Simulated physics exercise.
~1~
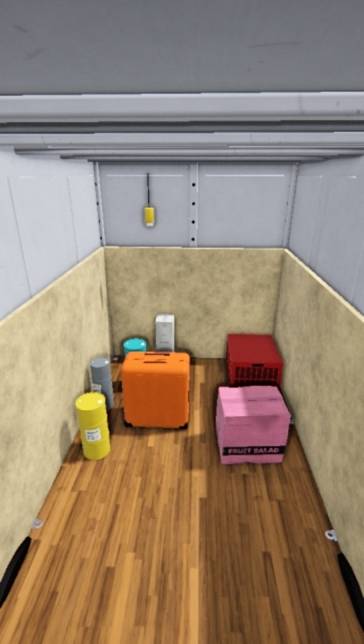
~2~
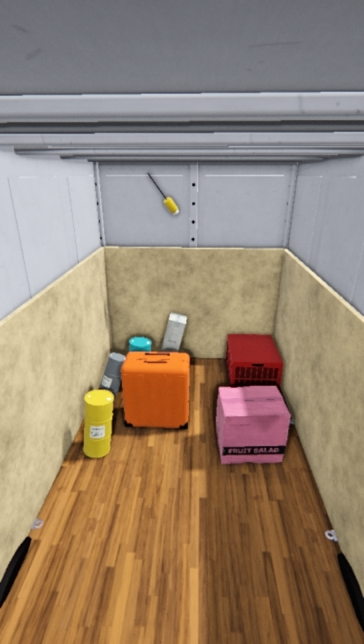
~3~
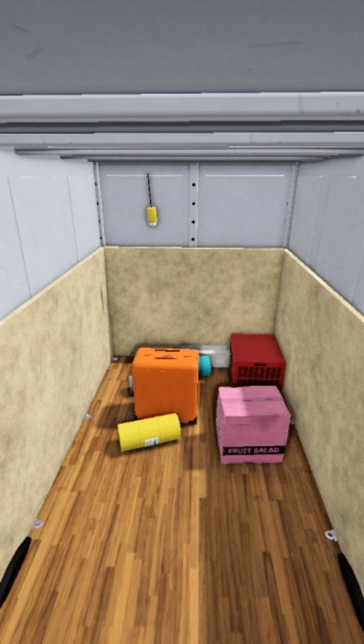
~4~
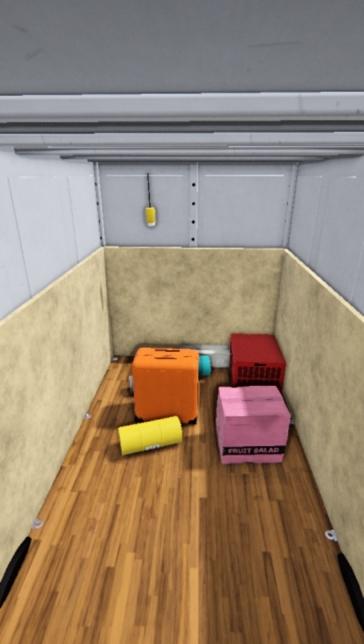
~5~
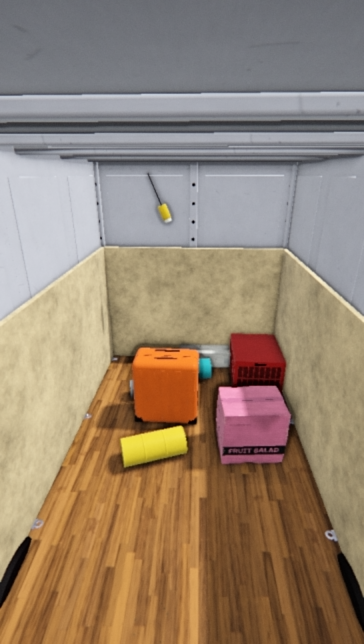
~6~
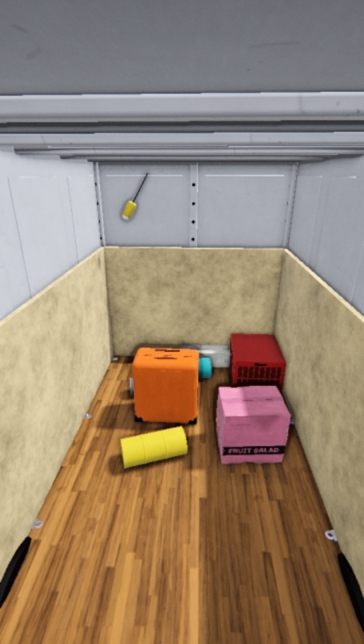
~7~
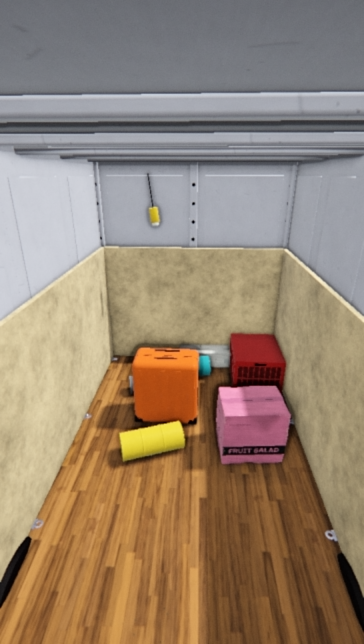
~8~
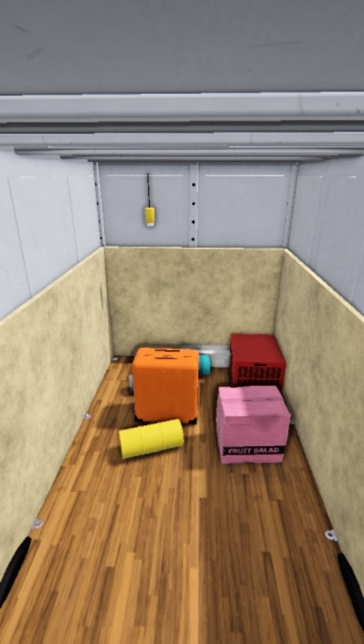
Orange case sliding slightly right in a van's load bay as three canisters and a white box topple and stay down.
